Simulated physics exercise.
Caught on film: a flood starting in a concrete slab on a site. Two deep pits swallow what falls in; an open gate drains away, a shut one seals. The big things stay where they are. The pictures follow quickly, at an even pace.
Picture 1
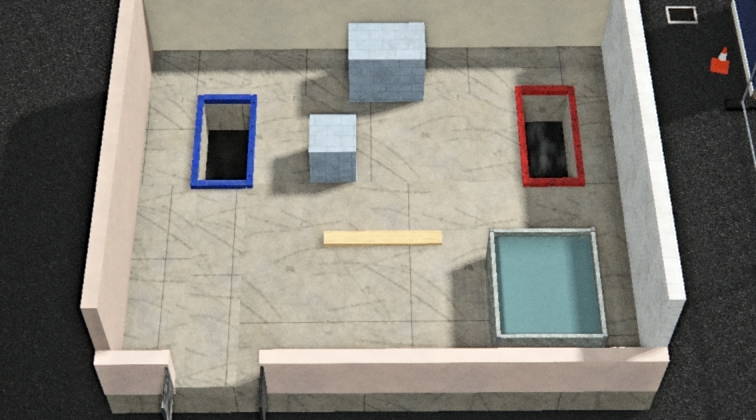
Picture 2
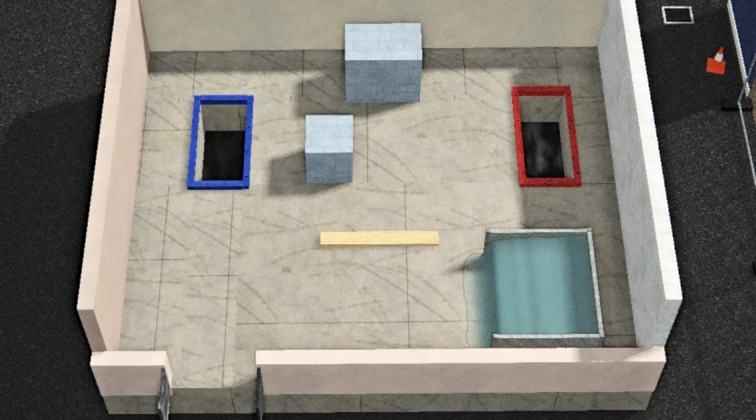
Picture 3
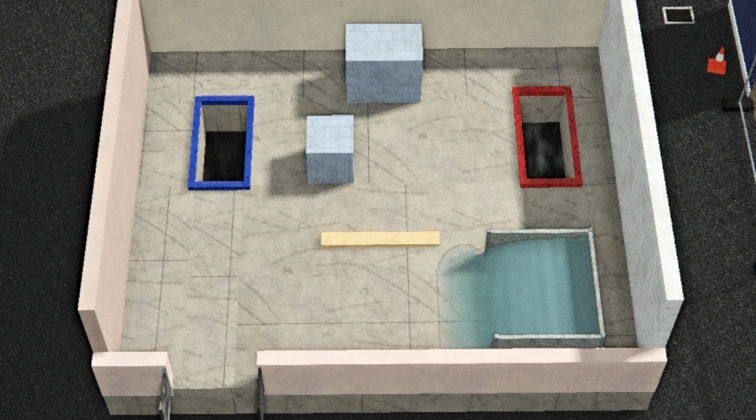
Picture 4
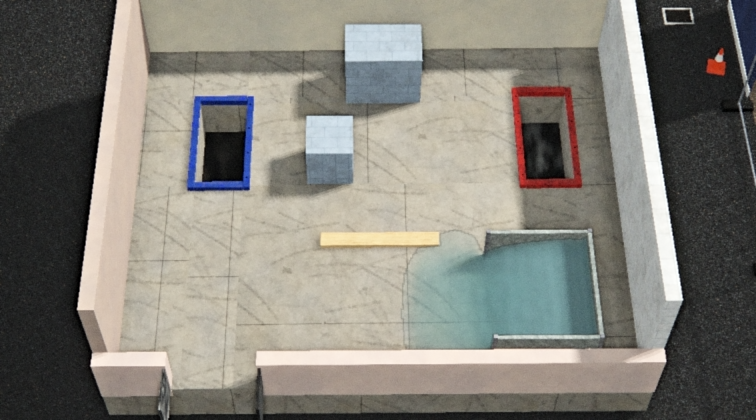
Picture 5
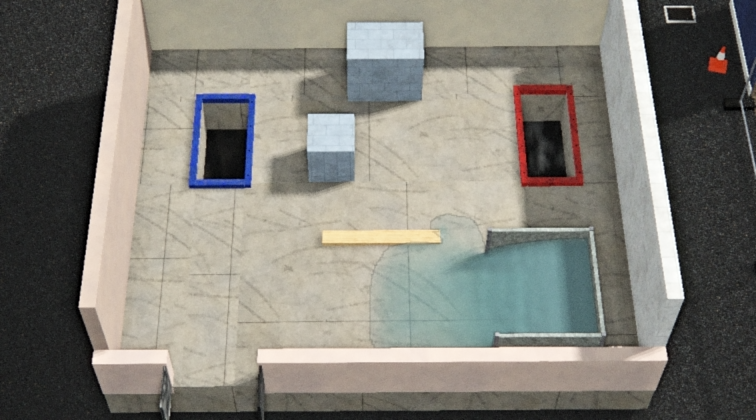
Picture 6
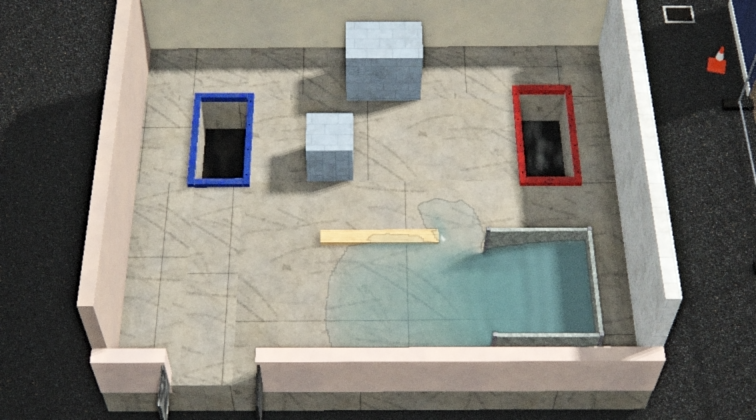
A walled concrete slab had a tank of still water in its lower right corner, then the tank's left side opened and water spread leftward across the floor, reaching around the pale yellow bar.
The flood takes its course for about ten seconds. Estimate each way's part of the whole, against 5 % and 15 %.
The gate takes over 15 %; the blue pit takes under 5 %; the red pit takes under 5 %.
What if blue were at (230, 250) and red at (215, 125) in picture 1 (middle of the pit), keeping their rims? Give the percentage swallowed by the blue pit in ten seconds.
Roughly, in per cent: Blue 20.
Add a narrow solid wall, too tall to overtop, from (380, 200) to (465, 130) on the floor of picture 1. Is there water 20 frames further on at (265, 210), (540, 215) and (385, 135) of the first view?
In that order: Flooded, dry, clear.
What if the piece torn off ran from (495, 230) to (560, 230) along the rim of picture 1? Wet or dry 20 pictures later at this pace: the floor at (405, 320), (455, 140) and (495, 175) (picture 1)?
One after the other: Dry, under water, awash.
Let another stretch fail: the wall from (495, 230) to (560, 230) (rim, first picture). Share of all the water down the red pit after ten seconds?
Parts in a hundred: Red 14.
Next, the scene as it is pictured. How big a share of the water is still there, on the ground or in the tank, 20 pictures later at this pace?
Close to 96 %.
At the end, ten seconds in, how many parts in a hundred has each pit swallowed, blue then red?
About 0 and 0 per cent.
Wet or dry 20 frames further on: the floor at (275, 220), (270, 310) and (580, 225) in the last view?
As listed: Awash, wet, not flooded.
A moment on, water covers 30 % of the floor; the gate 0 %, the blue pit 0 %, the red pit 0 %.
Next, water covers 45 % of the floor; the gate 1 %, the blue pit 0 %, the red pit 0 %.
Then, water covers 45 % of the floor; the gate 3 %, the blue pit 0 %, the red pit 0 %.
Later, water covers 55 % of the floor; the gate 13 %, the blue pit 1 %, the red pit 0 %.
In the end, water covers 75 % of the floor; the gate 23 %, the blue pit 1 %, the red pit 0 %.
